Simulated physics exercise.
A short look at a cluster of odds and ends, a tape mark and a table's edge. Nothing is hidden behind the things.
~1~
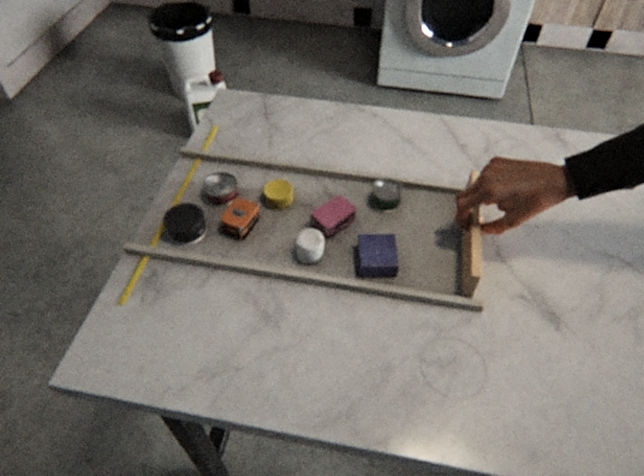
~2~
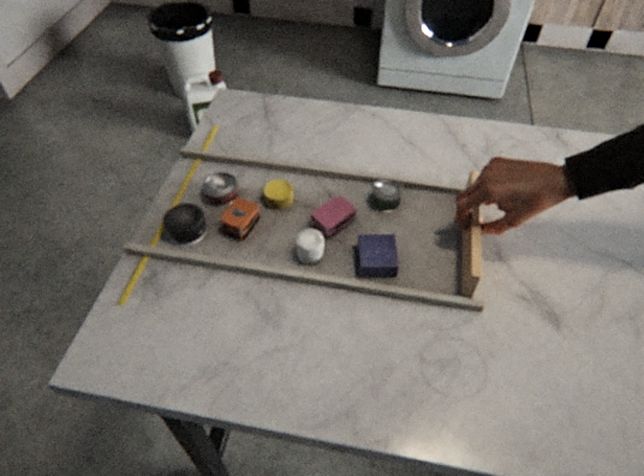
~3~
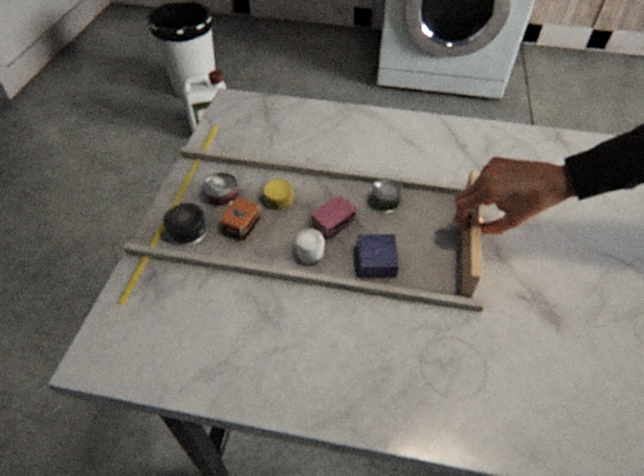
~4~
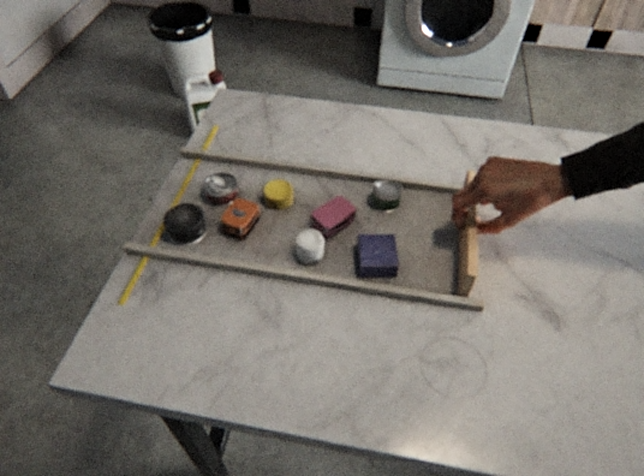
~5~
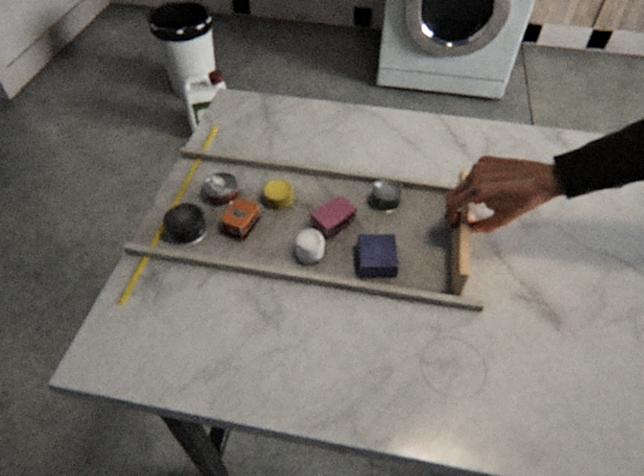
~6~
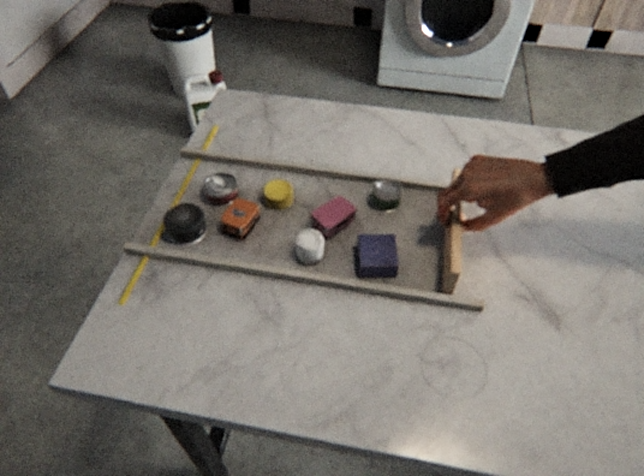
On a marble-topped table, a hand slides an upright wooden board slightly left toward scattered small tins and blocks, which stay still.
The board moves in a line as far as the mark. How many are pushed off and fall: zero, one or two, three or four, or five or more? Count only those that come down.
In the end the number that fall off is five or more.
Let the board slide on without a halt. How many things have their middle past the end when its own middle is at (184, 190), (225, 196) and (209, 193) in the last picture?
The counts: 5, 1 and 2.
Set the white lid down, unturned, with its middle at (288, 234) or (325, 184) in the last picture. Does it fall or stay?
The white lid comes down; is lost.
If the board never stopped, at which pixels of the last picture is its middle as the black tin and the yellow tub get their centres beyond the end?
At (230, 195) for the black tin; at (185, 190) for the yellow tub.
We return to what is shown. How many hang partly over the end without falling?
3 of them.
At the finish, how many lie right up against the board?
In contact: 3.
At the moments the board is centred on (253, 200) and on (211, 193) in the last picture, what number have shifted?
The counts are 8 and 8.
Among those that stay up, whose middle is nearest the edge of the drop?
That is the pink case.
Soon after, none off yet; black tin at rest near (186, 224); red tin at rest near (221, 190); orange case at rest near (240, 219).
At rest, the number that fall off is five or more; fallen, white lid, yellow tub, orange case, red tin and black tin.
